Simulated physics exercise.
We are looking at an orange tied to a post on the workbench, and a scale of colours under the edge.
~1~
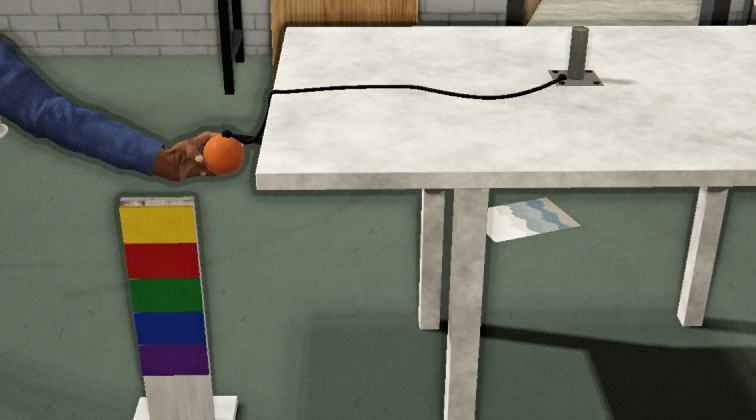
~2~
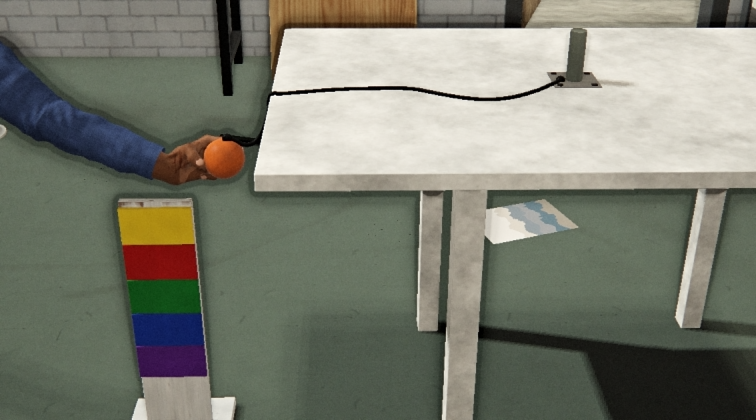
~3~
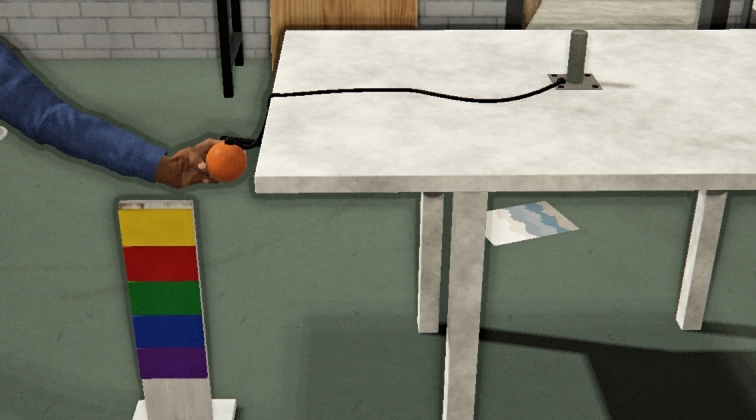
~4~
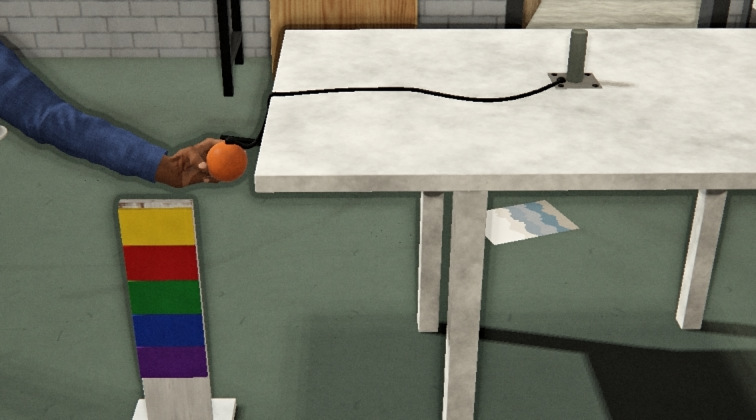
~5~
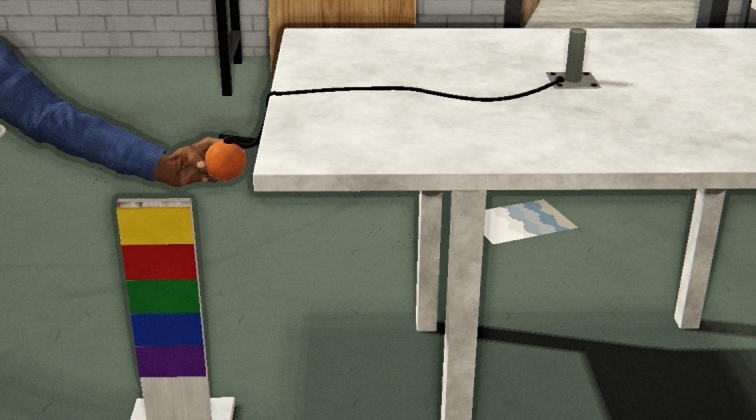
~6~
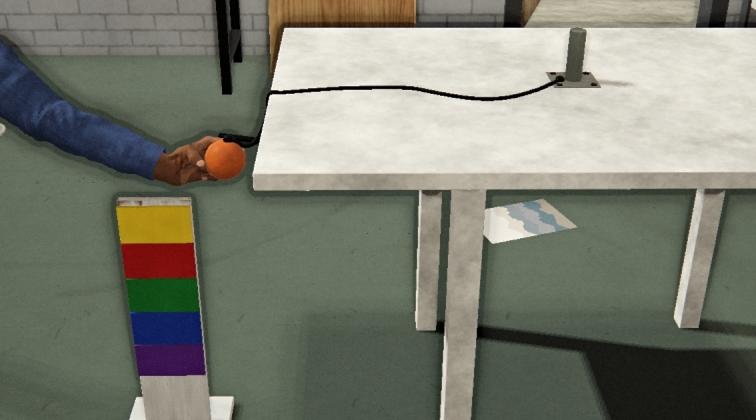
A hand at the left holds an orange ball on a black cord beside the table edge, above a board of coloured bands, and barely moves; the cord runs across the tabletop to a short post and stays nearly still.
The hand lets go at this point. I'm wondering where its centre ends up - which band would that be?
That would be the yellow band.
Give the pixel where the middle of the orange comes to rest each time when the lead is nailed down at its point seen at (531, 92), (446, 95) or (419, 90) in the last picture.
(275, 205), (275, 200), (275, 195).
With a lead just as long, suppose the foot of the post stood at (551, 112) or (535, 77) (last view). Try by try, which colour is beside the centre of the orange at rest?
One after the other, red; red.
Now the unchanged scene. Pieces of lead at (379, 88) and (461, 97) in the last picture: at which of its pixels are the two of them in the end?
End: (352, 89) and then (436, 85).
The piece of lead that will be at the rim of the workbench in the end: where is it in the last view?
Near pixel (293, 92).
Soon after, orange near (233, 217); level with yellow.
Then, orange near (291, 213); level with yellow.
Further on, orange near (261, 216); level with yellow.
At rest, orange near (276, 215); level with yellow. The yellow one.
